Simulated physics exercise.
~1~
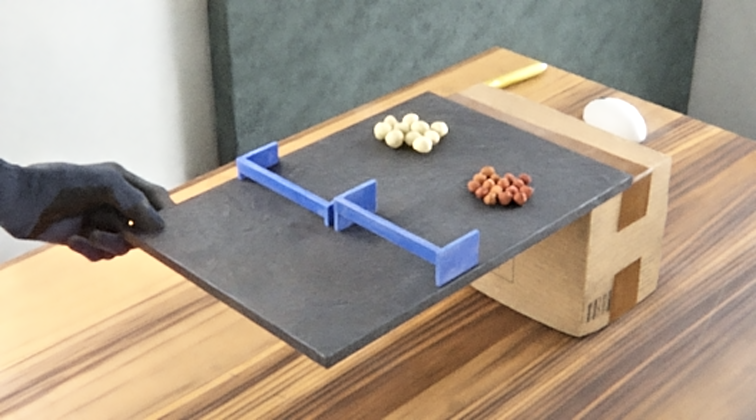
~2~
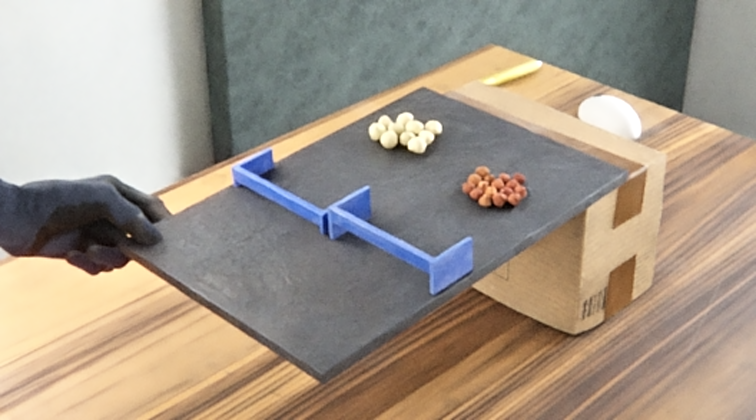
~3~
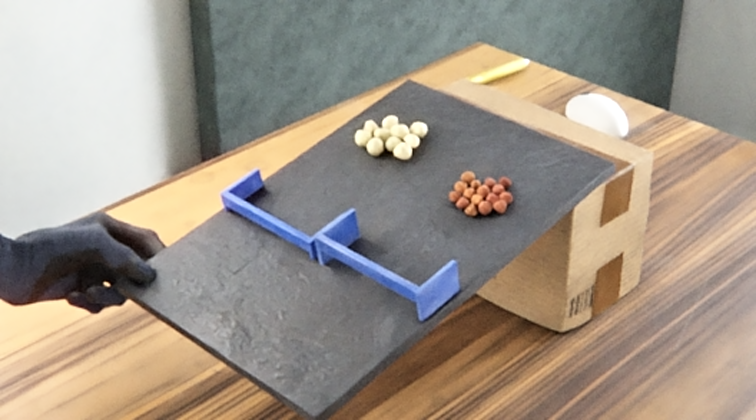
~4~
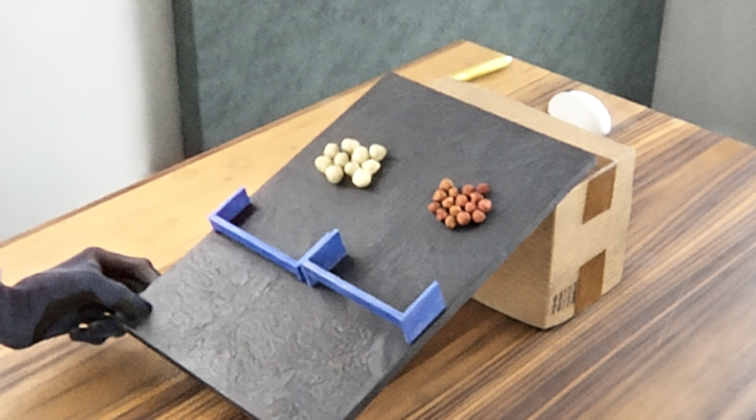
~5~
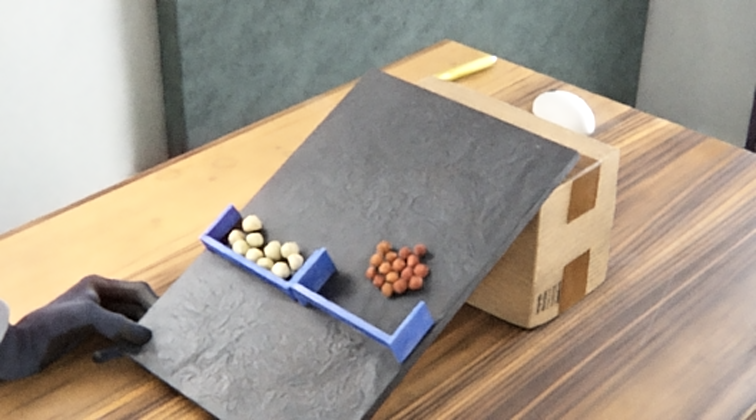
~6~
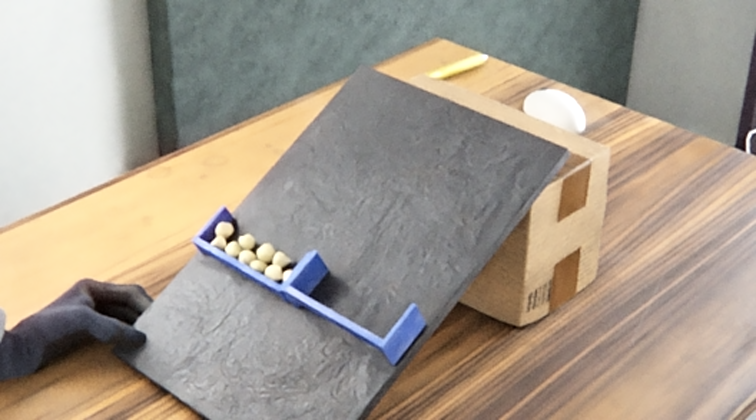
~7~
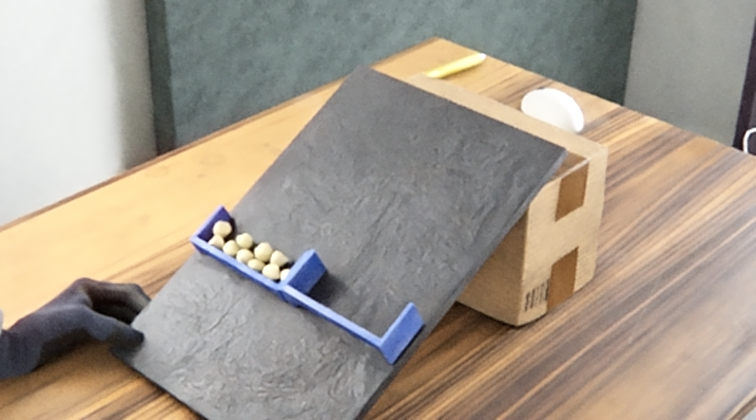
The video shows a gloved hand lowering one end of a dark board propped on a cardboard box until it slopes steeply. Pale round pieces slide down and collect behind one blue bar, while reddish-brown ones slide to the other bar and disappear from view.
